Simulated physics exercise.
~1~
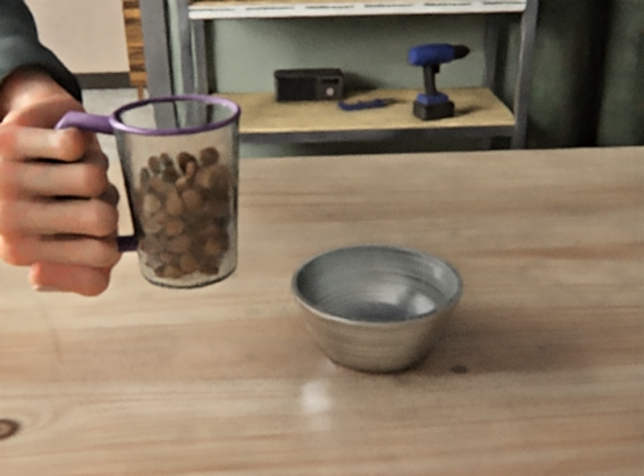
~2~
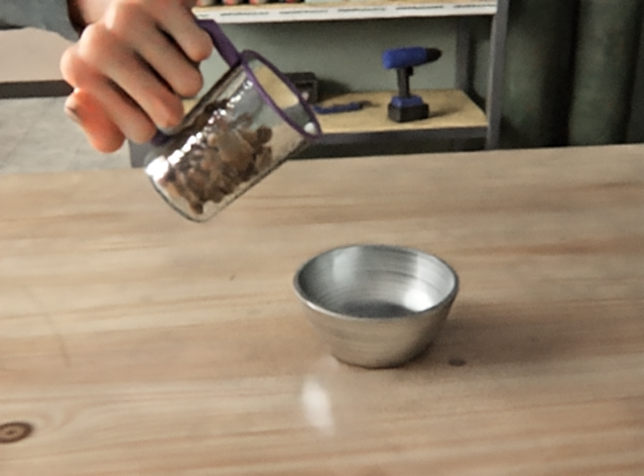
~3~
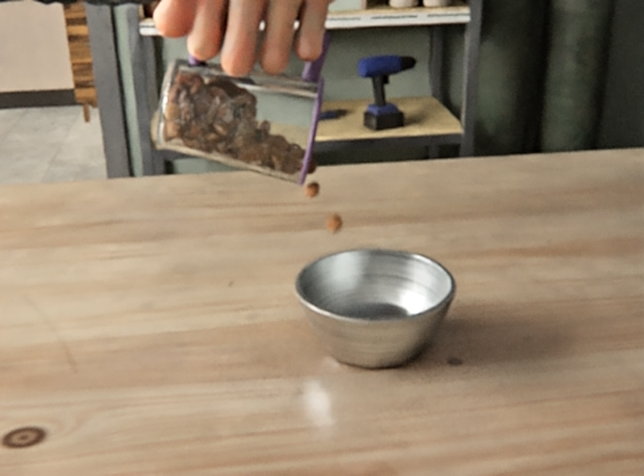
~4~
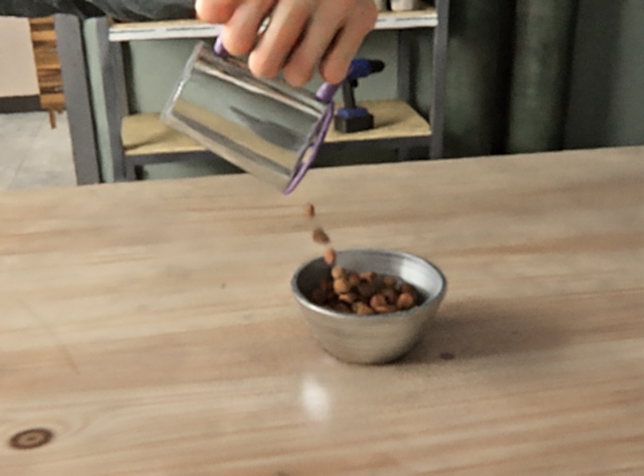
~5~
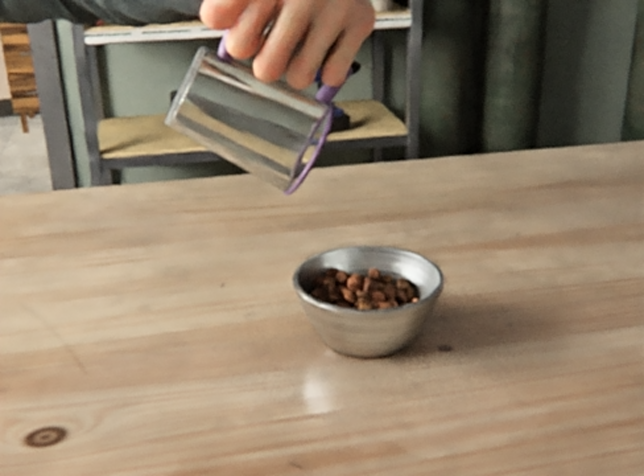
A hand tips a clear, purple-rimmed cup, pouring all the brown kibble into a metal bowl.
